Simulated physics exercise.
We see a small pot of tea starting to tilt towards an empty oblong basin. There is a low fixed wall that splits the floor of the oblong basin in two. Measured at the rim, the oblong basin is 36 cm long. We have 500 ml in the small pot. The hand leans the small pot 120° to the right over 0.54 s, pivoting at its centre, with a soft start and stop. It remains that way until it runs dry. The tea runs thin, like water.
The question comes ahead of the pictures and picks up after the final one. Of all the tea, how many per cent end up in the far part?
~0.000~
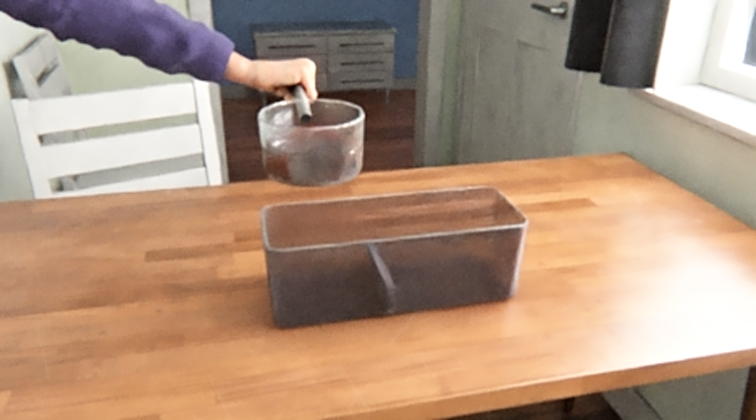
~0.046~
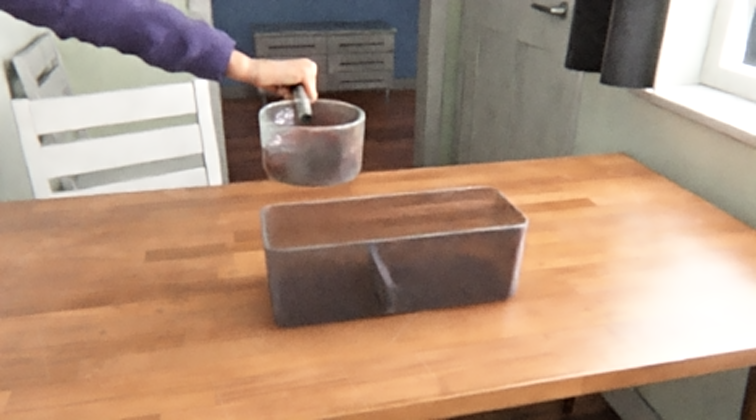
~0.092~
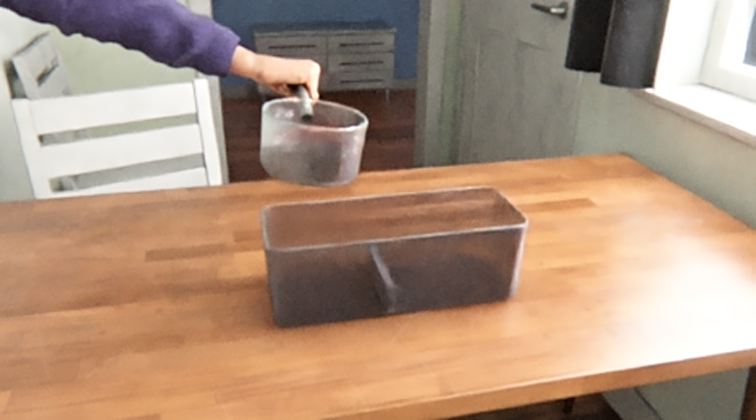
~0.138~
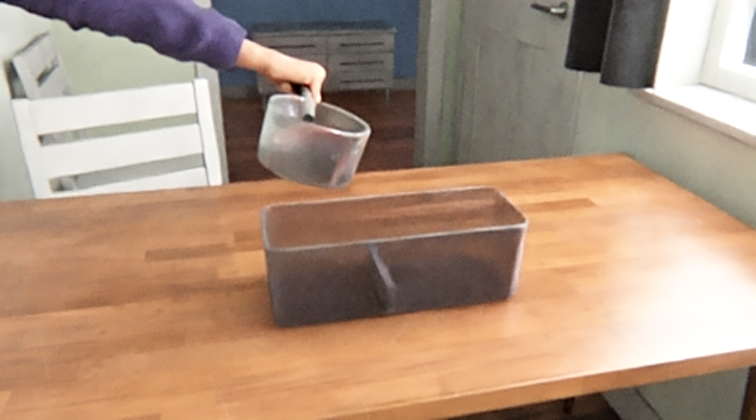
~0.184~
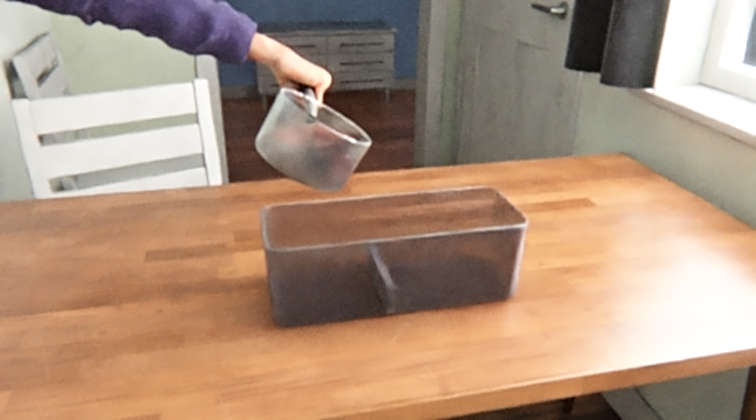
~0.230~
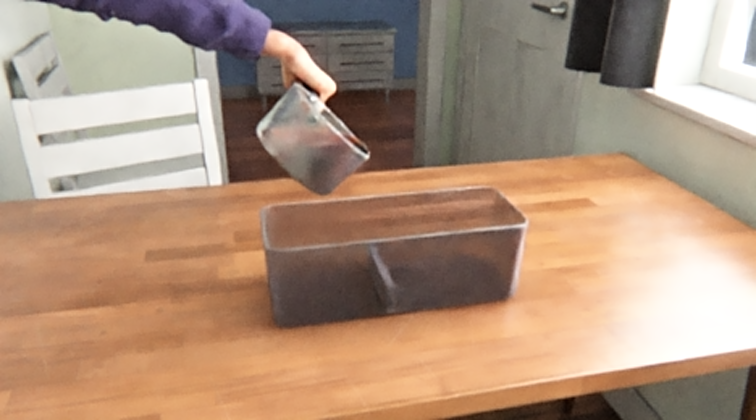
Roughly 49 per cent.
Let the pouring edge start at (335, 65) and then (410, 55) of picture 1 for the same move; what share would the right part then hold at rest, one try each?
Near 20 in a hundred on the first go and near 85 in a hundred on the second.
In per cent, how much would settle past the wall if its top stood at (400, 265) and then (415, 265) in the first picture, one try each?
Around 20 and 15 percent, in that order.
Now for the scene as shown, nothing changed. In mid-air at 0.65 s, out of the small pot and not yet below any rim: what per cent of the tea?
About 4 % of the total.
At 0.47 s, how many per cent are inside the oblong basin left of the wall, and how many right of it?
Some 18 per cent left and 32 right.
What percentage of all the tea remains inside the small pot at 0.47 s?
About 18 percent.
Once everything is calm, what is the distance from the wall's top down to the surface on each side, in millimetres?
Looks like roughly 30 mm on the left and roughly 32 mm on the right.
After 0.47 s the tilt is 115° and 18 per cent is still to pour, 18 is left of the wall and 33 right of it.
After 0.65 s the tilt is 120° and 2 per cent is still to pour, 46 is left of the wall and 49 right of it.
After 0.84 s the tilt is 120° and 0 per cent is still to pour, 50 is left of the wall and 48 right of it.
After 1.04 s the tilt is 120° and 0 per cent is still to pour, 50 is left of the wall and 49 right of it.
In the end 50 per cent lies left of the wall, 49 right of it and 1 outside.
